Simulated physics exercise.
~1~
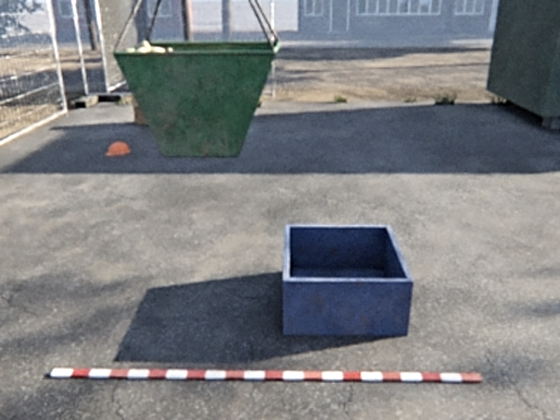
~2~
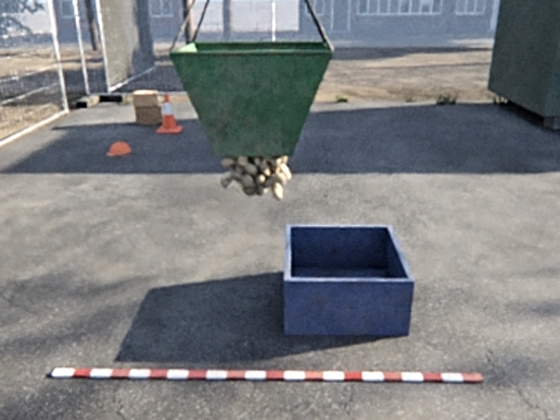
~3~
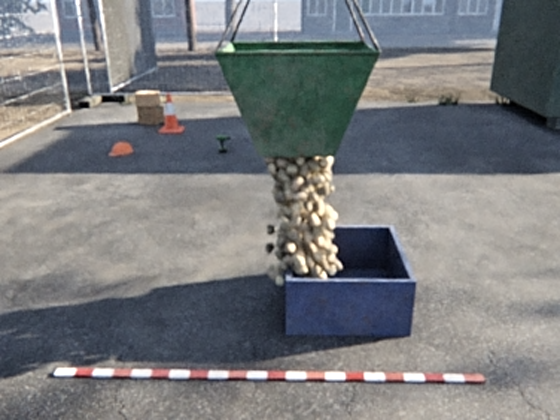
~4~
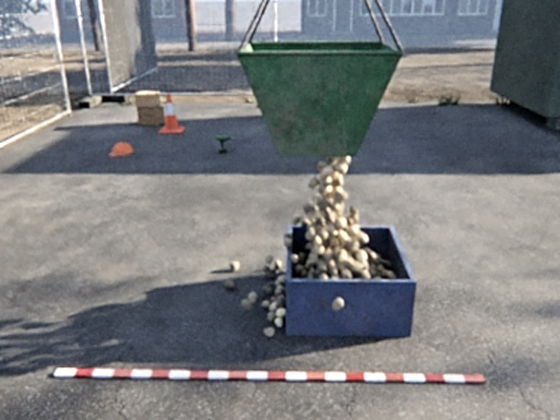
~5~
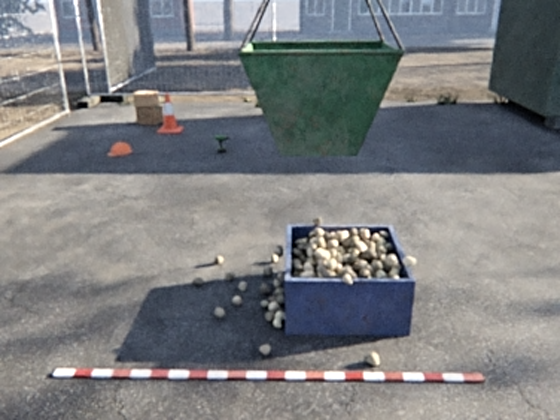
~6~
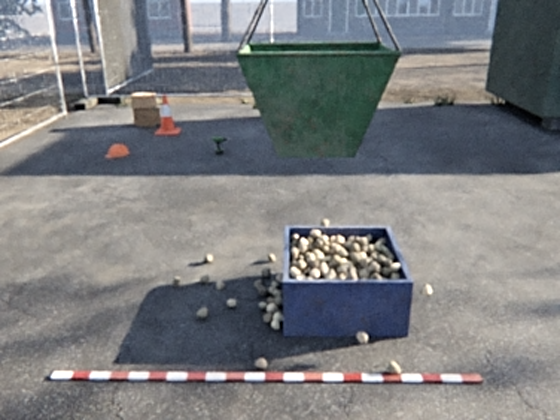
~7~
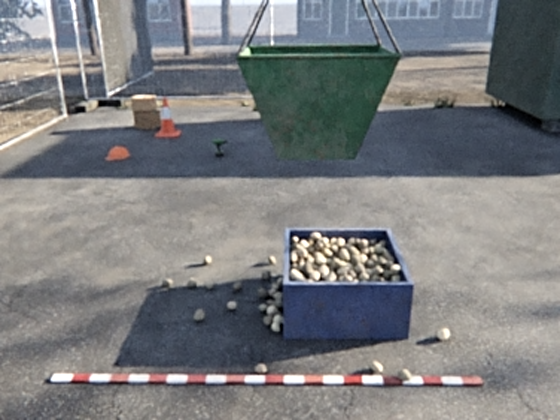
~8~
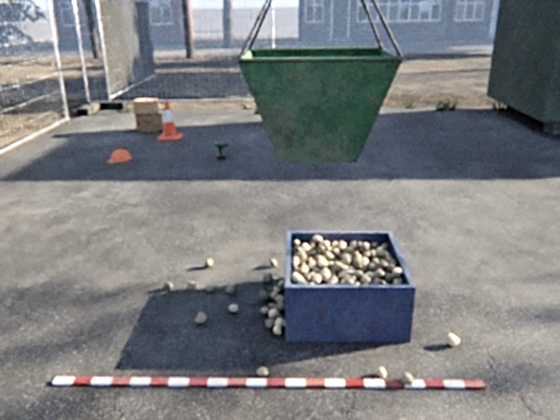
In the video, a green hopper hanging from cables moves right over an asphalt yard, pouring rounded stones from its bottom toward a blue bin. It stops and empties; most stones fill the bin, while some lie scattered to its left and a few near the striped staff in front and to the right.
